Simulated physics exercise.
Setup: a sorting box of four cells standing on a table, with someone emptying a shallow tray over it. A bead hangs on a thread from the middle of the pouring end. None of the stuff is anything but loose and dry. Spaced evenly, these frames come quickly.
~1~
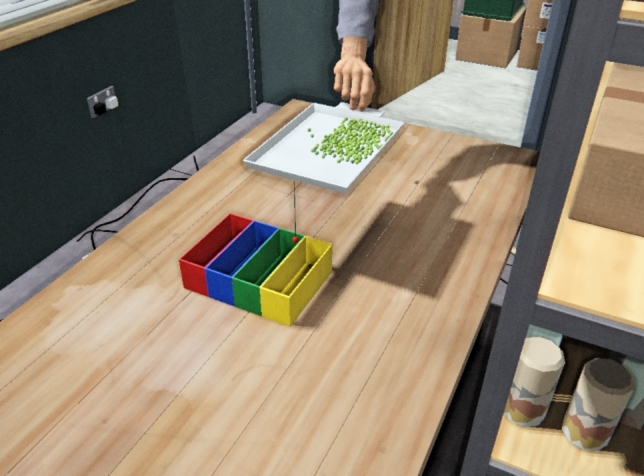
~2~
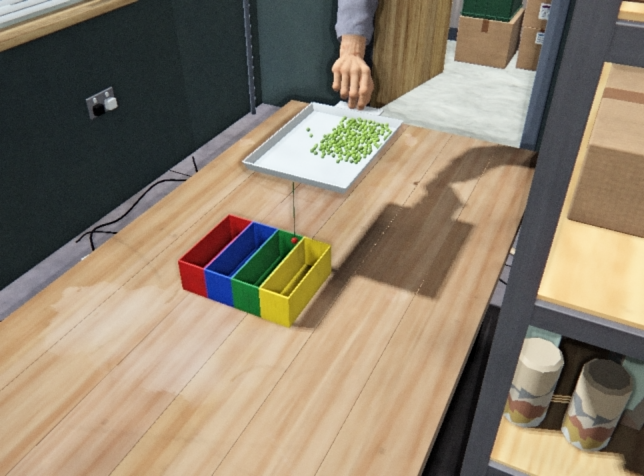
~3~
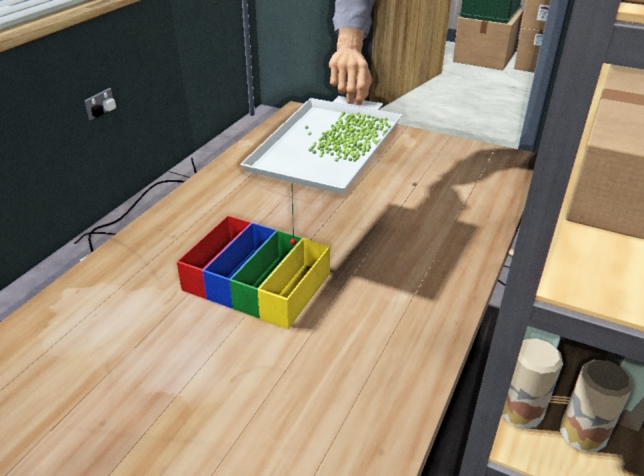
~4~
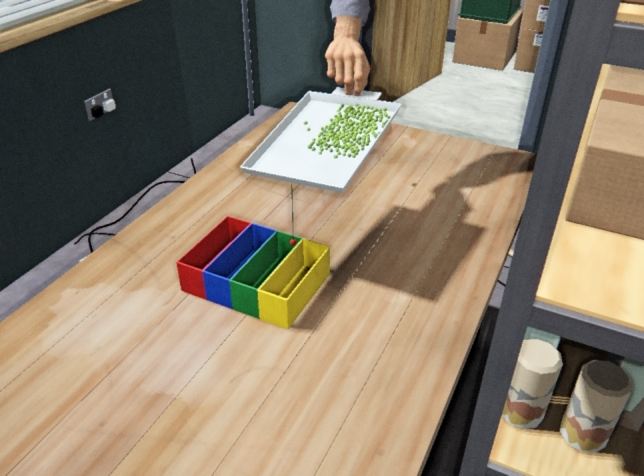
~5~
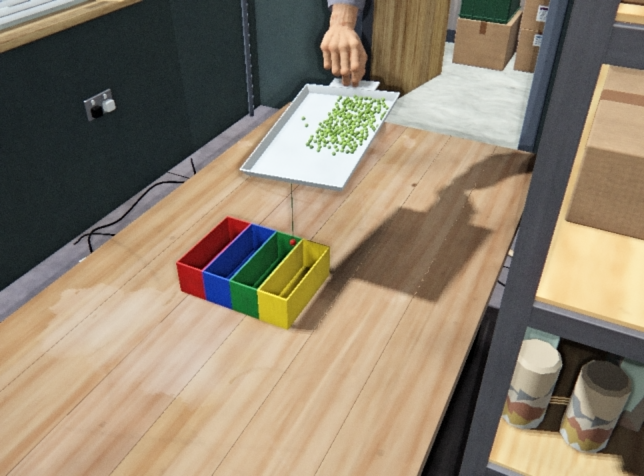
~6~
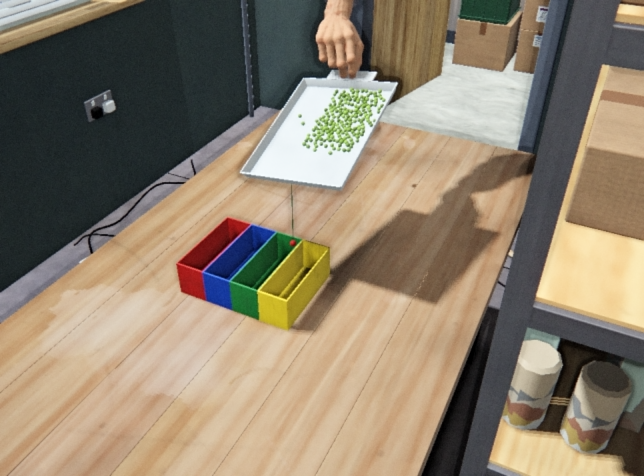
A shallow white tray of small green peas, held by a hand at its far edge, sits level at first beyond a box of red, blue, green and yellow cells on a wooden table. The hand gradually raises the far side, tilting the tray toward its near left corner, and the peas shift slightly.
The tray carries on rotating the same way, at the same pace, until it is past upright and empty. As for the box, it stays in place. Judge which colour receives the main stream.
Receiving the main stream: Blue.
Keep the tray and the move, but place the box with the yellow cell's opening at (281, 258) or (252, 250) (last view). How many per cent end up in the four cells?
Near 100 % and 90 %.
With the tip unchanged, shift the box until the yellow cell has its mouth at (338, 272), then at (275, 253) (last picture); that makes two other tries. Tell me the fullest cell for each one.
For the first spot I'd say that red cell, and for the second spot that green cell.
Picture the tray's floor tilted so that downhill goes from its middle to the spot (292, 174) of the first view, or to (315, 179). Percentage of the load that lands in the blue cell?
First case around 20 per cent, second case 0 per cent.
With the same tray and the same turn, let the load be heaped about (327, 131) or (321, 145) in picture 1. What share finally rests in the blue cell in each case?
You'd get about 70 per cent first and about 70 per cent second.
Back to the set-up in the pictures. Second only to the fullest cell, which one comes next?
After the leader, it is the cell in red.
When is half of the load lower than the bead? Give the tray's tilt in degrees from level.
It sits at roughly 70°.
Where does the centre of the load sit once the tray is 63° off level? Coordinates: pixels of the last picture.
Roughly at (243, 207).
Just after the last frame, tray tipped steeply; roughly a third on the tray; about a tenth in the blue cell; about a tenth in the red cell; just a few in the green cell; roughly a third falling or outside the box.
A moment on, tray tipped past a quarter turn; just a few on the tray; roughly half in the blue cell; roughly a quarter in the red cell; about a tenth in the green cell; just a few in the yellow cell; about a tenth falling or outside the box.
Further on, tray tipped past a quarter turn; roughly two thirds in the blue cell; roughly a quarter in the red cell; about a tenth in the green cell; just a few in the yellow cell; just a few falling or outside the box.
When it is over, tray tipped past a quarter turn; roughly two thirds in the blue cell; roughly a quarter in the red cell; about a tenth in the green cell; just a few in the yellow cell; just a few outside the box.
